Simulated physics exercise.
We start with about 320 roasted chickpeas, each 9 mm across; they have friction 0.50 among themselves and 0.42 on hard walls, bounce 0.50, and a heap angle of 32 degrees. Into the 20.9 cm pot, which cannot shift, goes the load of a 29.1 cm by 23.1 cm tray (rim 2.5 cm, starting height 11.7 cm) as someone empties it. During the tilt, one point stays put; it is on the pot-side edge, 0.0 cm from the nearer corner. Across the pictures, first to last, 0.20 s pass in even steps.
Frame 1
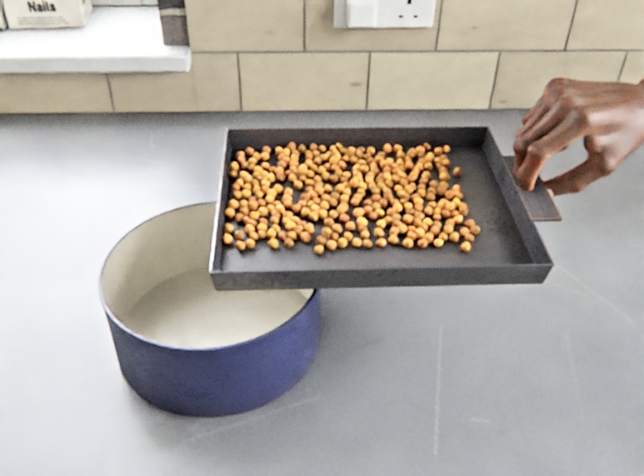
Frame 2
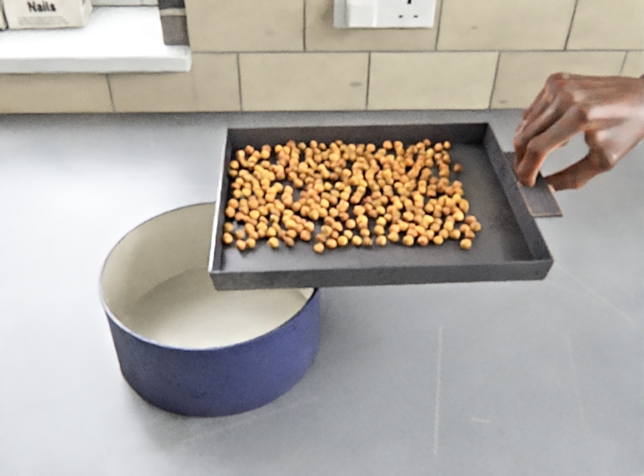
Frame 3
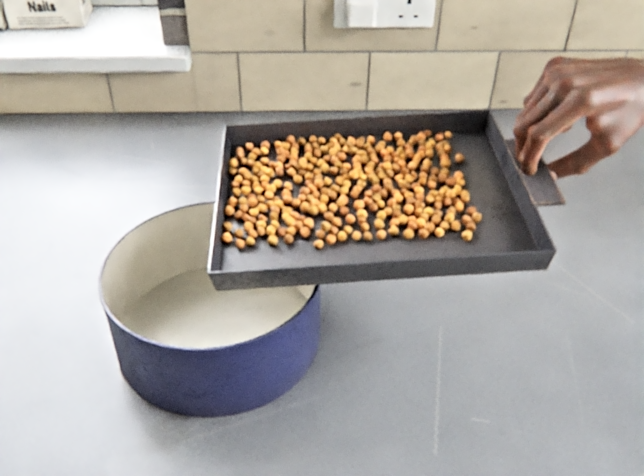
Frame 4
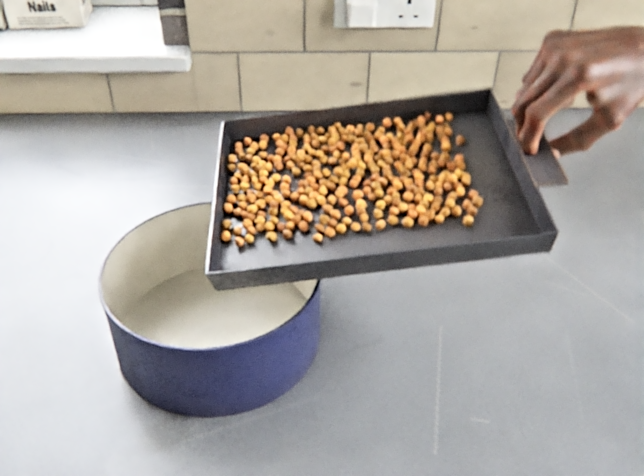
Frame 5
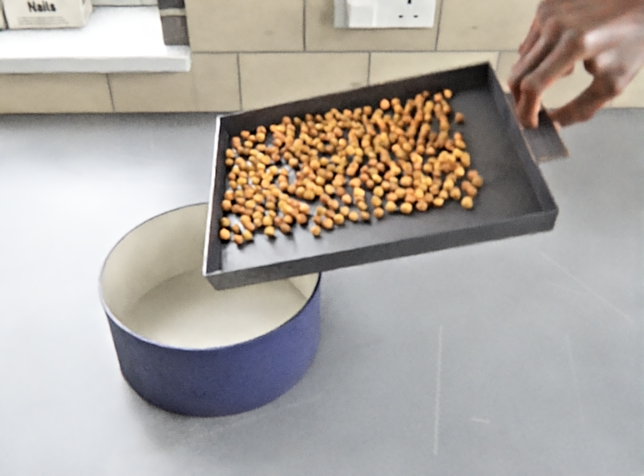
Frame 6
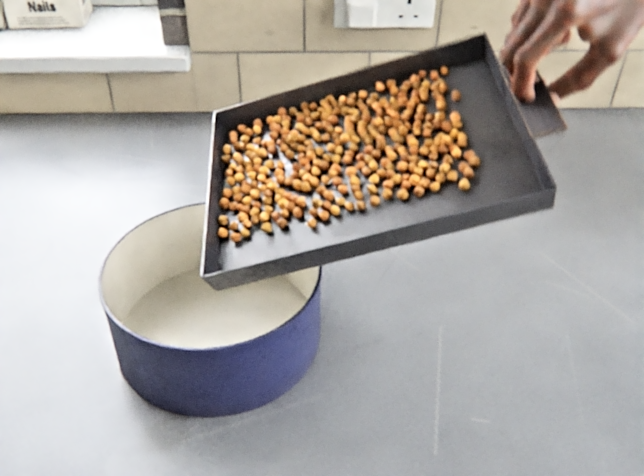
A dark rectangular tray of small golden-brown roasted chickpeas is held by a hand at its right end, its left end over a blue pot with a cream interior. They are seen from slightly above on a grey worktop, with beige tiles, a white socket and a sill behind. The hand steadily raises the right end, tilting the tray down leftward, while the camera stays still.
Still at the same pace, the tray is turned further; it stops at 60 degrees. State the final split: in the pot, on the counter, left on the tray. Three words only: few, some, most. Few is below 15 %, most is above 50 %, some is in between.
Pot - some, counter - few, tray - most.
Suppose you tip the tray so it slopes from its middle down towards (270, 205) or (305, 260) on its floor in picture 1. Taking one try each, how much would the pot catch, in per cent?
The share comes to roughly 5 in a hundred, then roughly 20 in a hundred.
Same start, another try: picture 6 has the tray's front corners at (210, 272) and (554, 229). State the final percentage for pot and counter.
Pot 10 % / counter 5 %.
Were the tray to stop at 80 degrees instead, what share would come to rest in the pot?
55 per cent.
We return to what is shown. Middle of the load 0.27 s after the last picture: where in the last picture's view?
My estimate is roughly (242, 137).
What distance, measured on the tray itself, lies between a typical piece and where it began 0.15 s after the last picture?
Displacement on the tray: Roughly 1 cm.
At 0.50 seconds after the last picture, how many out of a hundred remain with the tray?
Something like 80 percent, roughly.
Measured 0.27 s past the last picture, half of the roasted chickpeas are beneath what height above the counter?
Some 22 cm above the counter.
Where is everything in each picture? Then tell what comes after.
In the first picture, tray tilt 0 degrees, front corners at (214, 269) and (549, 262); middle of the pieces at (347, 193); pot at (212, 266).
In the second picture, tray tilt 1 degrees, front corners at (214, 269) and (549, 259); middle of the pieces at (347, 191).
In the third picture, tray tilt 4 degrees, front corners at (213, 270) and (551, 248), lowest corner left front; middle of the pieces at (347, 185).
In the fourth picture, tray tilt 8 degrees, front corners at (210, 270) and (553, 230), lowest corner left front; middle of the pieces at (346, 175).
In the fifth picture, tray tilt 13 degrees, front corners at (208, 272) and (553, 208), lowest corner left front; middle of the pieces at (343, 163).
In the sixth picture, tray tilt 19 degrees, front corners at (205, 273) and (551, 186), lowest corner left front; middle of the pieces at (339, 151); pot at (212, 266).
Then, 0.15 s after the last picture, tilt 41 degrees; the tray holds 100 %, the pot 0 %.
Then, 0.27 s after the last picture, tilt 56 degrees; the tray holds 100 %, the pot 0 %.
Then, 0.50 s after the last picture, tilt 60 degrees; the tray holds 80 %, the pot 10 %.
In the end, pot 25 %, counter 5 %, tray 70 %.
